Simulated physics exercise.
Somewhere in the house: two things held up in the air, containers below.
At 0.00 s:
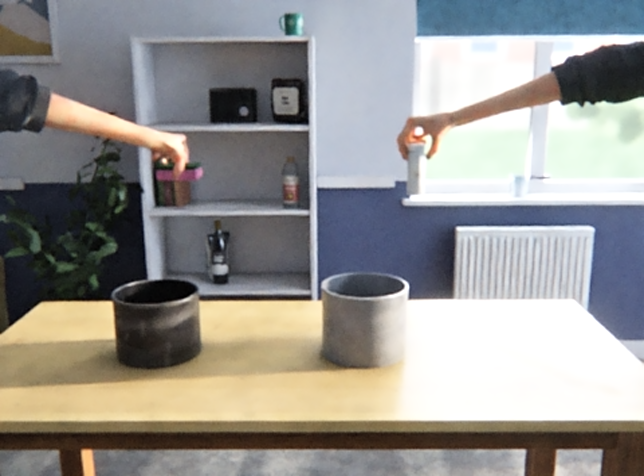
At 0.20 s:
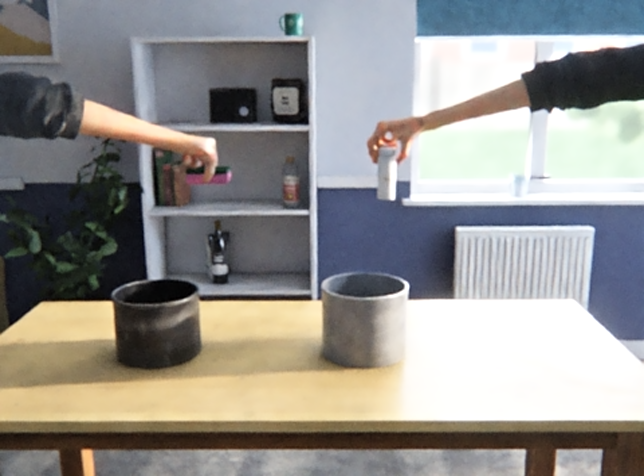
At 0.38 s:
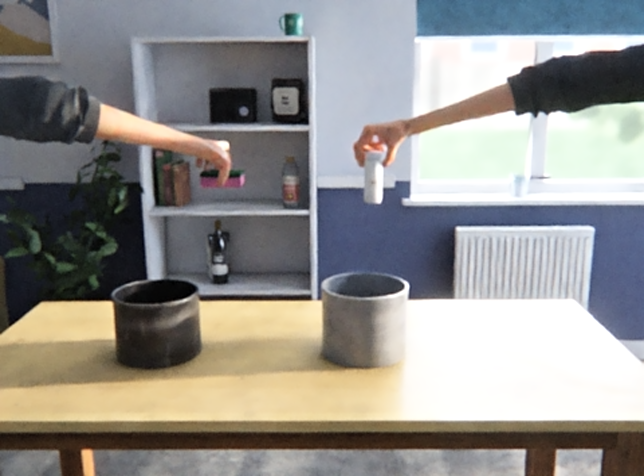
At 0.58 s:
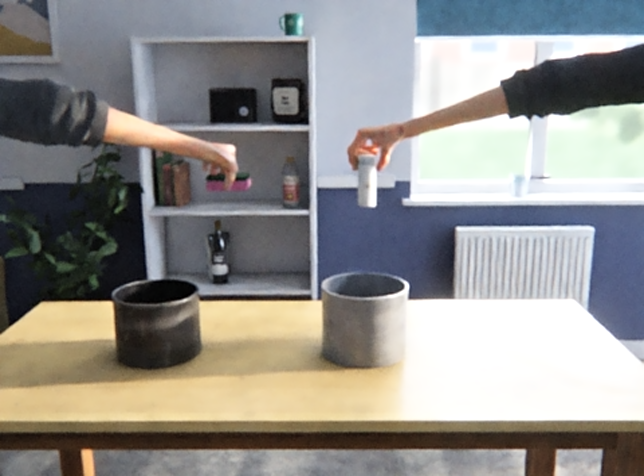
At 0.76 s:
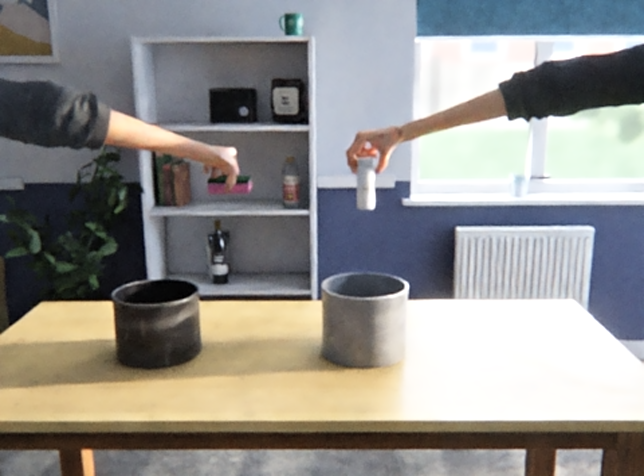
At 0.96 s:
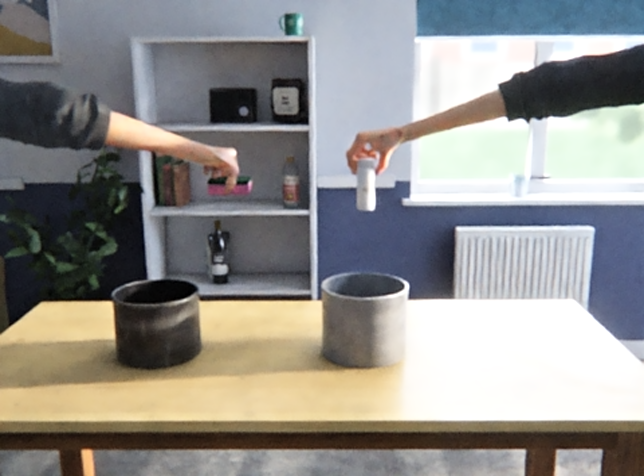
Two hands reaching in from opposite sides, moving a pink sponge and a white shaker inward above two buckets, then holding still.
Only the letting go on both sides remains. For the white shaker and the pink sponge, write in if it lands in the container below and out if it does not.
White shaker: In, pink sponge: Out.
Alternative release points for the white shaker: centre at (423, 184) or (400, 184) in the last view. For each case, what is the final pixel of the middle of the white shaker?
Around (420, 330) for the first, around (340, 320) for the second.
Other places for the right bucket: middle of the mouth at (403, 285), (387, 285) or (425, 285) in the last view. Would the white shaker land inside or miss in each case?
Taking the spots in order, the white shaker enters the mouth, then enters the mouth, then does not get in.
After 1.16 s, white shaker falling near (365, 237); pink sponge falling near (232, 239).
At rest (2.2 s), the white shaker drops into the container, near (365, 326); the pink sponge ends up outside, near (236, 345).
